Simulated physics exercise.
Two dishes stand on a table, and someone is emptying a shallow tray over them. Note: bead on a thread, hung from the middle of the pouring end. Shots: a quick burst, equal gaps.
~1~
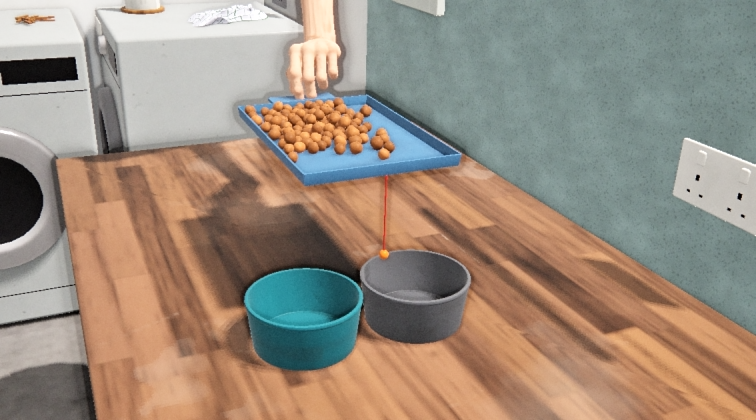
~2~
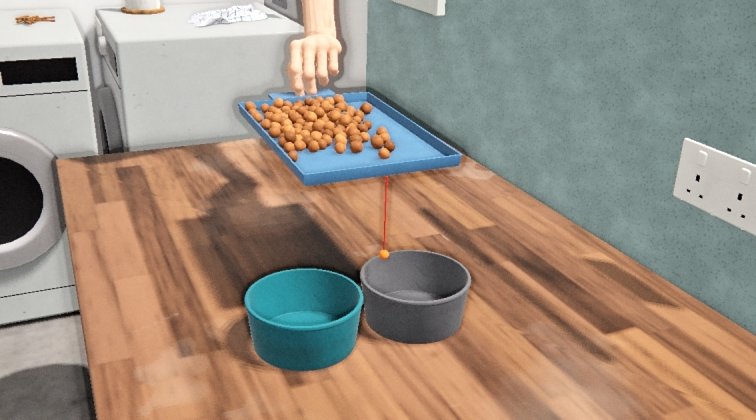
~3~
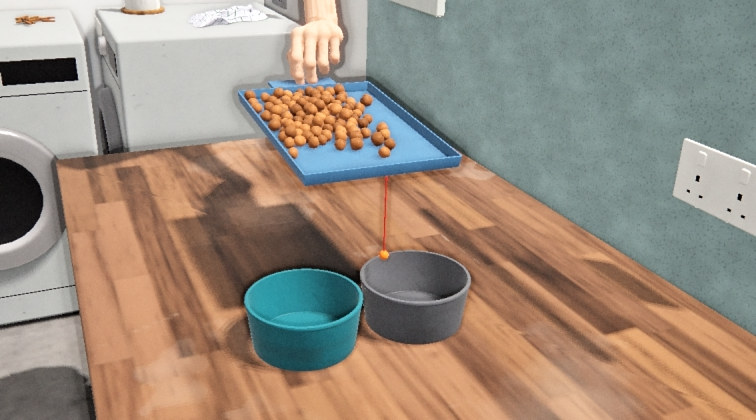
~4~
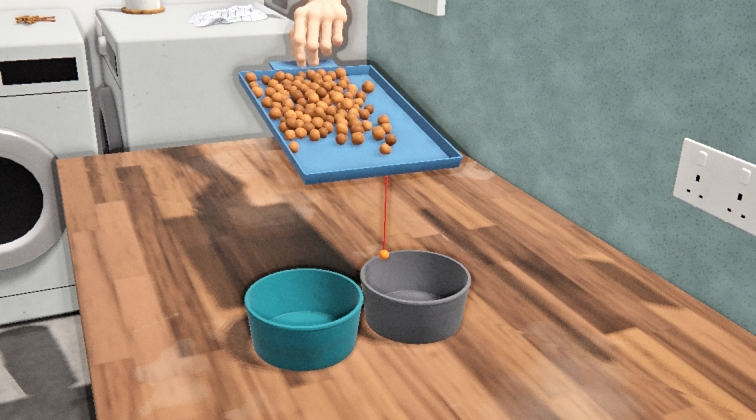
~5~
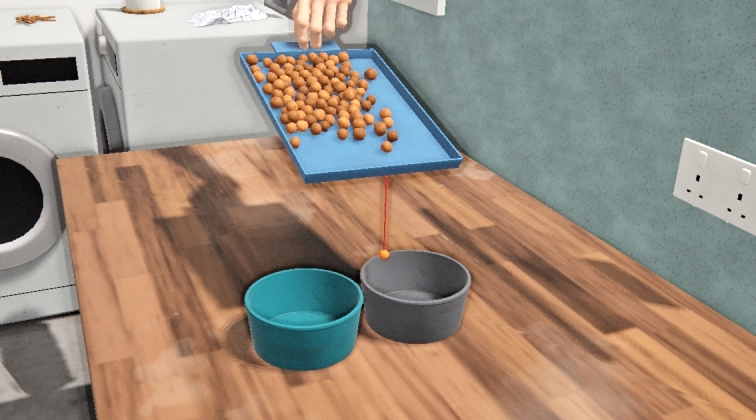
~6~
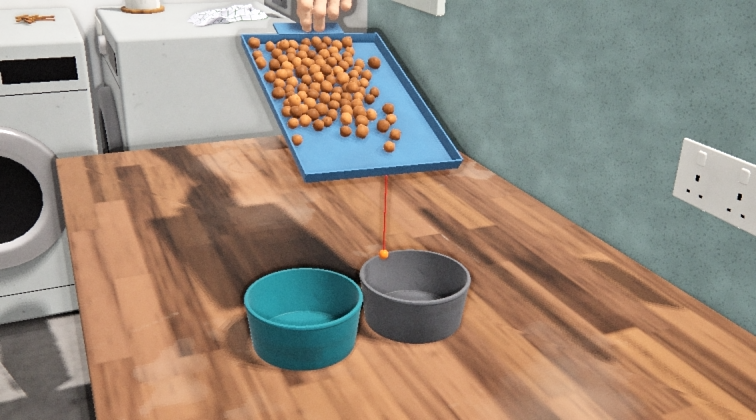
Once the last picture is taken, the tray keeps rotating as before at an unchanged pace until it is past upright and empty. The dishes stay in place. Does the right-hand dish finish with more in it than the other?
Yes.
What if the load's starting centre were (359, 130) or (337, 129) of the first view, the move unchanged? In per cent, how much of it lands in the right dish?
Near 50 and 50 percent respectively.
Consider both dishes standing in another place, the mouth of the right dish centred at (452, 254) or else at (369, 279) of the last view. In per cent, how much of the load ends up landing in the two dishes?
First case: Some 40 %; second case: Some 30 %.
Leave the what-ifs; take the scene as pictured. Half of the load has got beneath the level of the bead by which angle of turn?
It sits at roughly 115°.
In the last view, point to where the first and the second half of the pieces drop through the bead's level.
Around (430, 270) and then (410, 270).
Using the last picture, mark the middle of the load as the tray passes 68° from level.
Centre estimate: (391, 152).
Soon after the last picture, tray tipped steeply; most on the tray; a stray few in the left dish; a stray few in the right dish; a stray few outside both; about a quarter in the air.
A little later, tray tipped past a quarter turn; about half on the tray; a stray few in the left dish; a small part in the right dish; about a quarter outside both; about a quarter in the air.
Later still, tray tipped past a quarter turn; a small part in the left dish; about half in the right dish; about a third outside both; a stray few in the air.
At rest, tray tipped past a quarter turn; a small part in the left dish; about half in the right dish; about a third outside both; a stray few in the air.
